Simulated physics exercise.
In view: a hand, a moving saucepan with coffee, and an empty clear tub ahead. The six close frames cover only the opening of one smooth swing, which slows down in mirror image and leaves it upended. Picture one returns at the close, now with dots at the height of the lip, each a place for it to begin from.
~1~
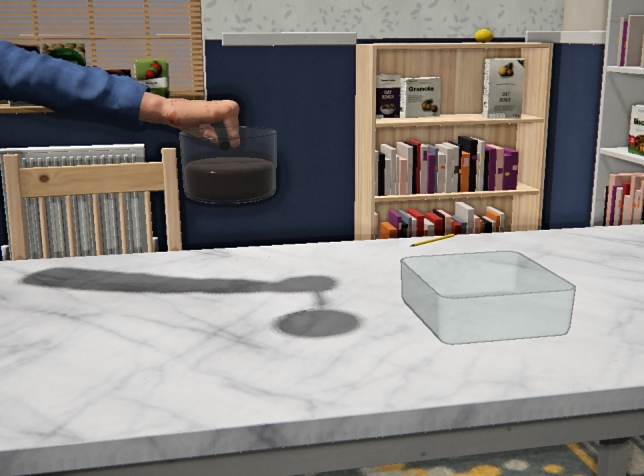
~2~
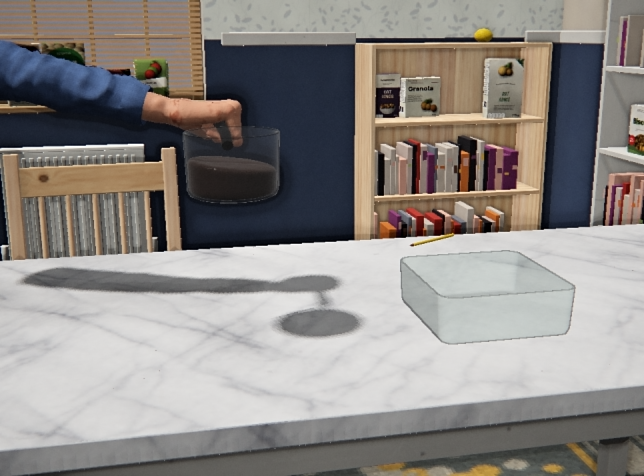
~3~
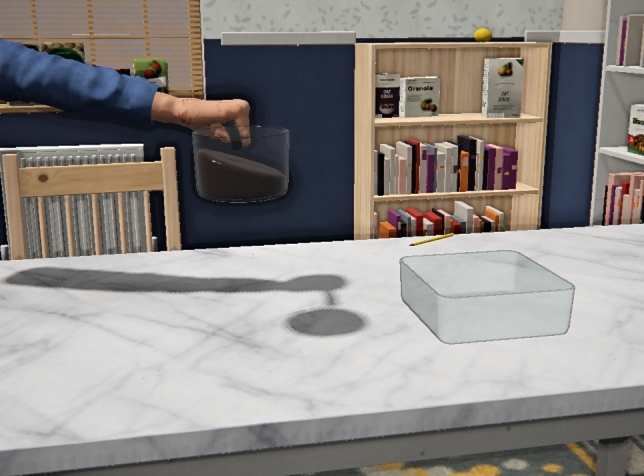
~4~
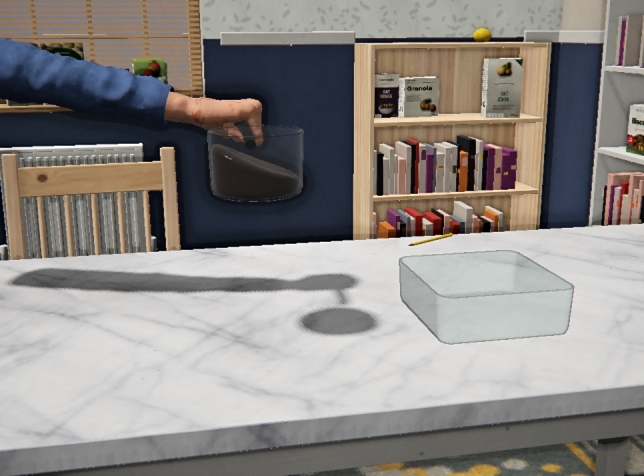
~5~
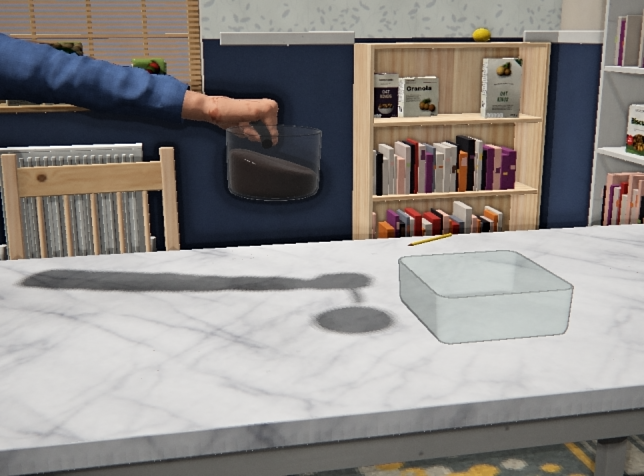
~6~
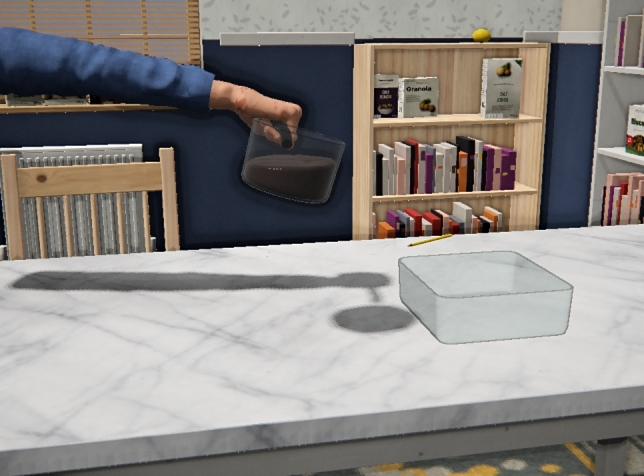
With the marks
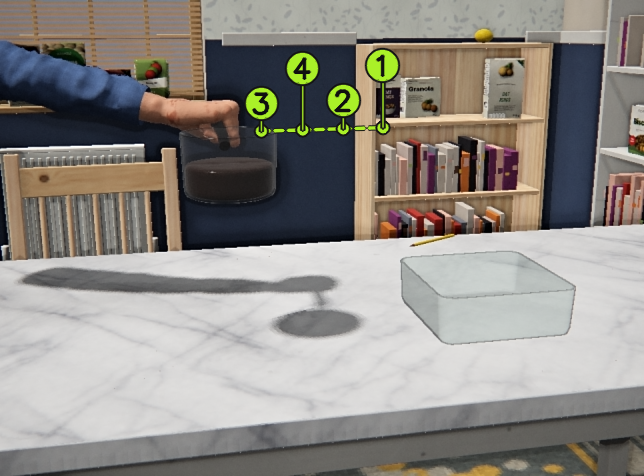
A hand in a blue sleeve holds a clear container of dark brown liquid above a white marble table, seen from a fixed, slightly raised view across a room. An empty clear tub sits at right on the table, before a wooden chair, navy wall and bookshelves. The hand carries the container rightward, the liquid sloping inside, then tilts it slightly rightward as its shadow slides across the marble.
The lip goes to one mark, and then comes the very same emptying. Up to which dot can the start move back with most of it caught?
I would pick dot 4.
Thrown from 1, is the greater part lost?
No.
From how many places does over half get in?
Three of the four.
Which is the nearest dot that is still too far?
That is dot 3.
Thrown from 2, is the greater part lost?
No, not at all.
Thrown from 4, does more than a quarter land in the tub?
Yes, it does.
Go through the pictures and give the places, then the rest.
Upright, lip at (274, 130); tub from (438, 344) to (568, 333); nothing has left yet.
Upright, lip at (277, 130); nothing has left yet.
Upright, lip at (286, 130); nothing has left yet.
Upright, lip at (300, 129); nothing has left yet.
Upright, lip at (318, 130); nothing has left yet.
Tipped about 16°, lip at (342, 142); nothing has left yet.
On the marked copy, 1 at (382, 127); 2 at (343, 128); 3 at (261, 131); 4 at (302, 130).
If 1 is chosen, about 74 % lands in the tub, 10 % falls short and 16 % goes beside or beyond.
If 2 is chosen, about 68 % lands in the tub, 6 % falls short and 26 % goes beside or beyond.
If 3 is chosen, about 24 % lands in the tub, 69 % falls short and 7 % goes beside or beyond.
If 4 is chosen, about 64 % lands in the tub, 14 % falls short and 22 % goes beside or beyond.
